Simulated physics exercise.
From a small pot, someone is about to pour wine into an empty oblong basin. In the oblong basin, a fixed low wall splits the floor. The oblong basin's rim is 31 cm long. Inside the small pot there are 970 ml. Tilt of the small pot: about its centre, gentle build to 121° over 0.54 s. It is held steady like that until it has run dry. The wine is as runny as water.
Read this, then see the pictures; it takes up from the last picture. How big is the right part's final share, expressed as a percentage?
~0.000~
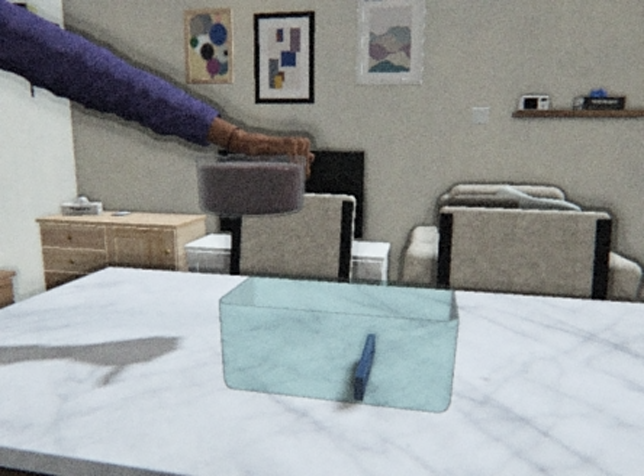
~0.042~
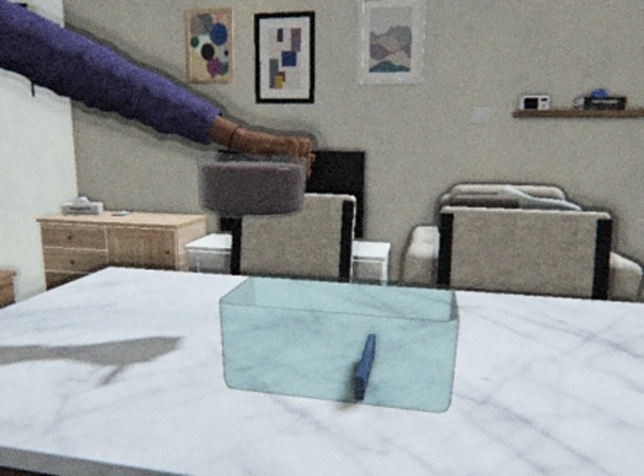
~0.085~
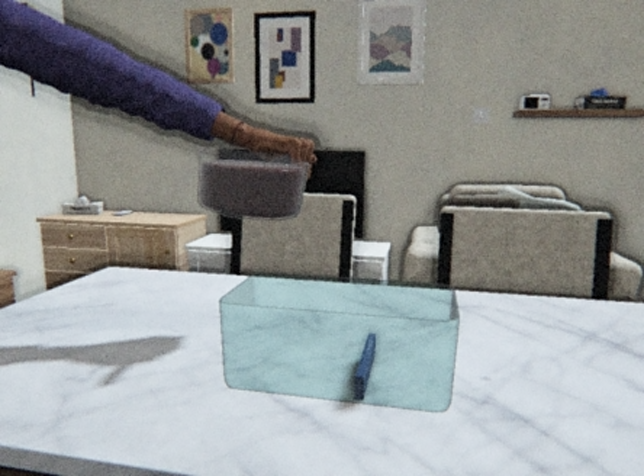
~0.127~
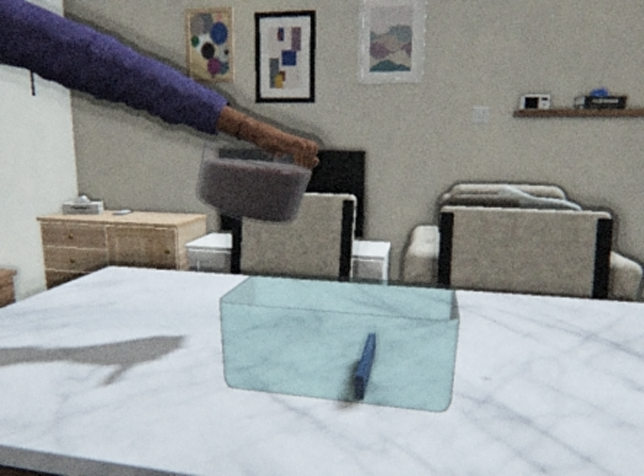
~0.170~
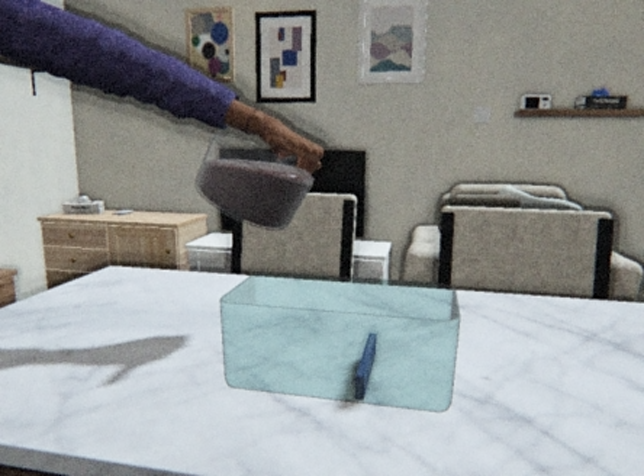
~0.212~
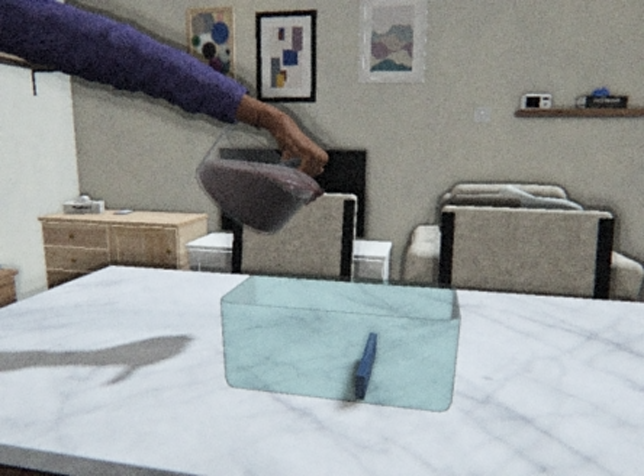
Some 27 per cent.
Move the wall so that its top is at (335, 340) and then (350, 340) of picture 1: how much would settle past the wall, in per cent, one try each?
Result: 45 per cent, then 25 per cent.
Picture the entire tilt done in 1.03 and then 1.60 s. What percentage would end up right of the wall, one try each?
The first try gives around 30 percent, the second around 40 percent.
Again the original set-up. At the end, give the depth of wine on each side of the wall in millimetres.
Left roughly 22 mm; right roughly 16 mm.
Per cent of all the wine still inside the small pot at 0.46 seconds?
Close to 12 in a hundred.
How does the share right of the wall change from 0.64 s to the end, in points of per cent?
Change in share is positive, near 12 percent.
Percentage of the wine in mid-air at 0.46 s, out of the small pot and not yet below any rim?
42 per cent.
Then, 0.46 s in, the tilt is 115° and 12 per cent is still to pour, 45 is left of the wall and 3 right of it.
Then, 0.64 s in, the tilt is 121° and 1 per cent is still to pour, 70 is left of the wall and 14 right of it.
Then, 0.83 s in, the tilt is 121° and 0 per cent is still to pour, 66 is left of the wall and 24 right of it.
Then, 1.04 s in, the tilt is 121° and 0 per cent is still to pour, 65 is left of the wall and 26 right of it.
Finally, 64 per cent lies left of the wall, 27 right of it and 9 outside.
